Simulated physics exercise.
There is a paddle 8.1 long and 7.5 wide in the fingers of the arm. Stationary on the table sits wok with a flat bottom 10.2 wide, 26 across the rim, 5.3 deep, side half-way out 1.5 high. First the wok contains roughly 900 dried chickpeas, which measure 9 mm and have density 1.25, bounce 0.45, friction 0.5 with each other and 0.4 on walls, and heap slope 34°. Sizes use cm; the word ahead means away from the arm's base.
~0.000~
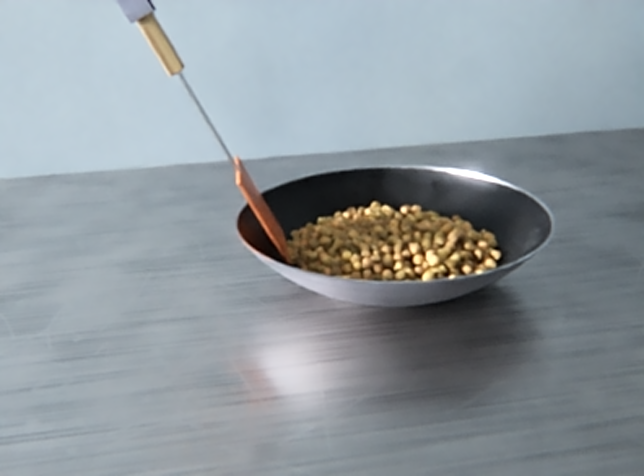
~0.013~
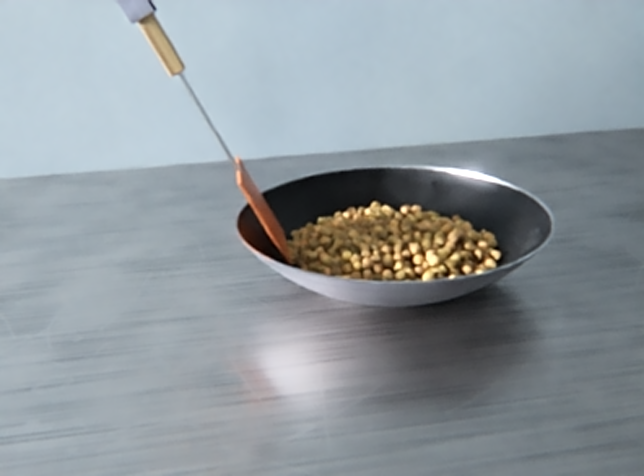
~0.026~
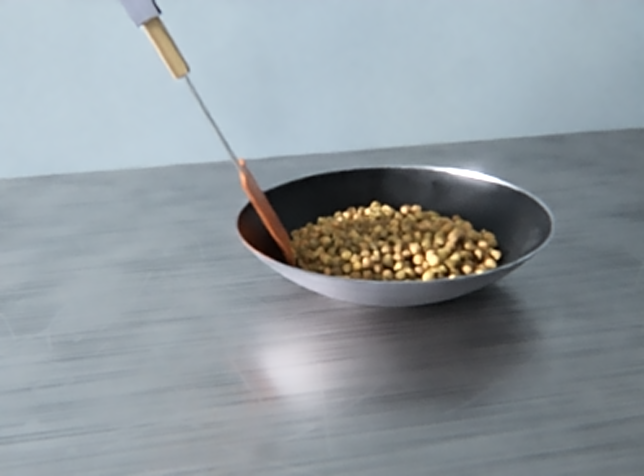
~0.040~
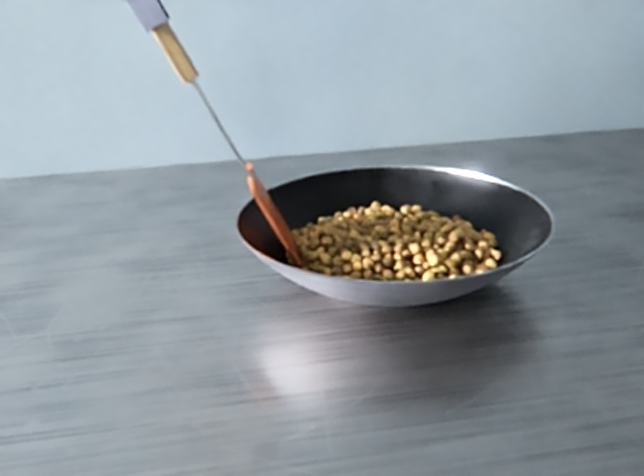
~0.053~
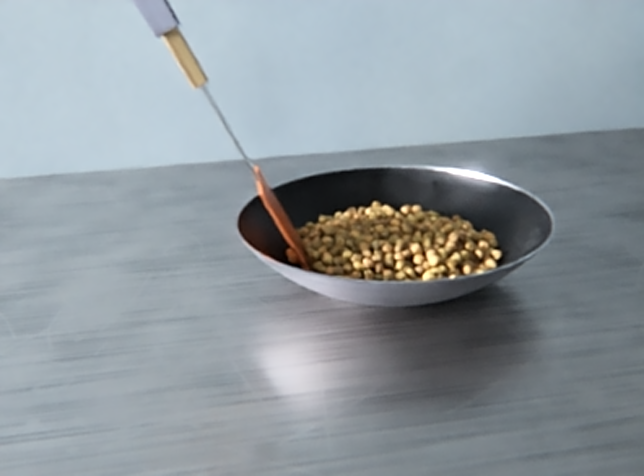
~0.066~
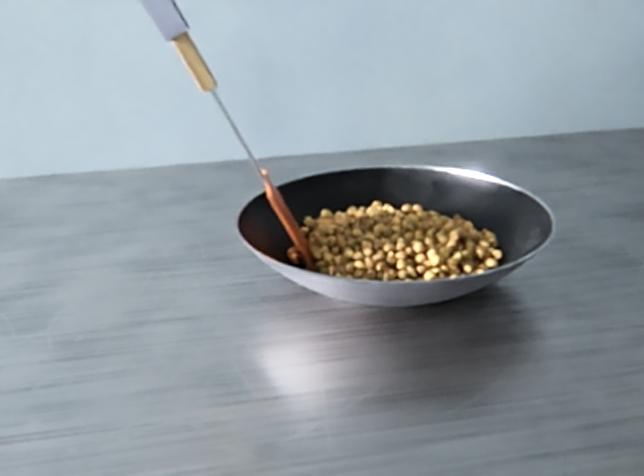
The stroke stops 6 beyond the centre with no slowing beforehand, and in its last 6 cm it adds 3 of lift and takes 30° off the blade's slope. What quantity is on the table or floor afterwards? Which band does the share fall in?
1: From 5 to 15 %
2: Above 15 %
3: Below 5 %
The answer is 3.
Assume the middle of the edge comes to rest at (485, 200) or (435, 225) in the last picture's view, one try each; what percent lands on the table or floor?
First try about 10 percent, second about 0 percent.
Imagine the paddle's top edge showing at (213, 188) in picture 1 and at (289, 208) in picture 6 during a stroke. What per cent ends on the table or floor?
Some 15 per cent.
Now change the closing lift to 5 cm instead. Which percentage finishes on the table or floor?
You'd expect near 0 percent of it there.
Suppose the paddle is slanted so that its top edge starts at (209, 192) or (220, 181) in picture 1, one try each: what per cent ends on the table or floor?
First try around 0 percent, second around 0 percent.
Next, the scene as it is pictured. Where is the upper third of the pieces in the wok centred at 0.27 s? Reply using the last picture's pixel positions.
About pixel (468, 218).
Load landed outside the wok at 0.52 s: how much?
It works out to about 0 in a hundred.
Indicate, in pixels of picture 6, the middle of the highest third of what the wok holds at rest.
The middle lies somewhere around (479, 216).
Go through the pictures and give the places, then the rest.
The first picture shows the paddle top edge at (237, 169), sloping 65°; upper third of the load around (387, 241), from x 290 to 495, top at y 205; 900 in the wok.
The second picture shows the paddle top edge at (238, 169), sloping 65°; upper third of the load around (387, 241), from x 290 to 495, top at y 205.
The third picture shows the paddle top edge at (242, 171), sloping 65°; upper third of the load around (387, 240), from x 290 to 495, top at y 205.
The fourth picture shows the paddle top edge at (250, 175), sloping 65°; upper third of the load around (387, 240), from x 290 to 495, top at y 205.
The fifth picture shows the paddle top edge at (258, 179), sloping 65°; upper third of the load around (387, 240), from x 290 to 495, top at y 205.
The sixth picture shows the paddle top edge at (266, 182), sloping 65°; upper third of the load around (389, 239), from x 295 to 495, top at y 205; 900 in the wok.
After 0.17 s, sloping 65°, highest piece 8 above the table; 899 in the wok, 1 on the blade or in flight.
After 0.27 s, sloping 52°, highest piece 17 above the table; 898 in the wok, 2 on the blade or in flight.
After 0.52 s, sloping 35°, highest piece 6 above the table; 898 in the wok, 2 on the table or floor.
After 1.57 s, sloping 35°, highest piece 6 above the table; 898 in the wok, 2 on the table or floor.
In the end, 898 in the wok, 2 on the table or floor. That is 0 % on the table or floor.
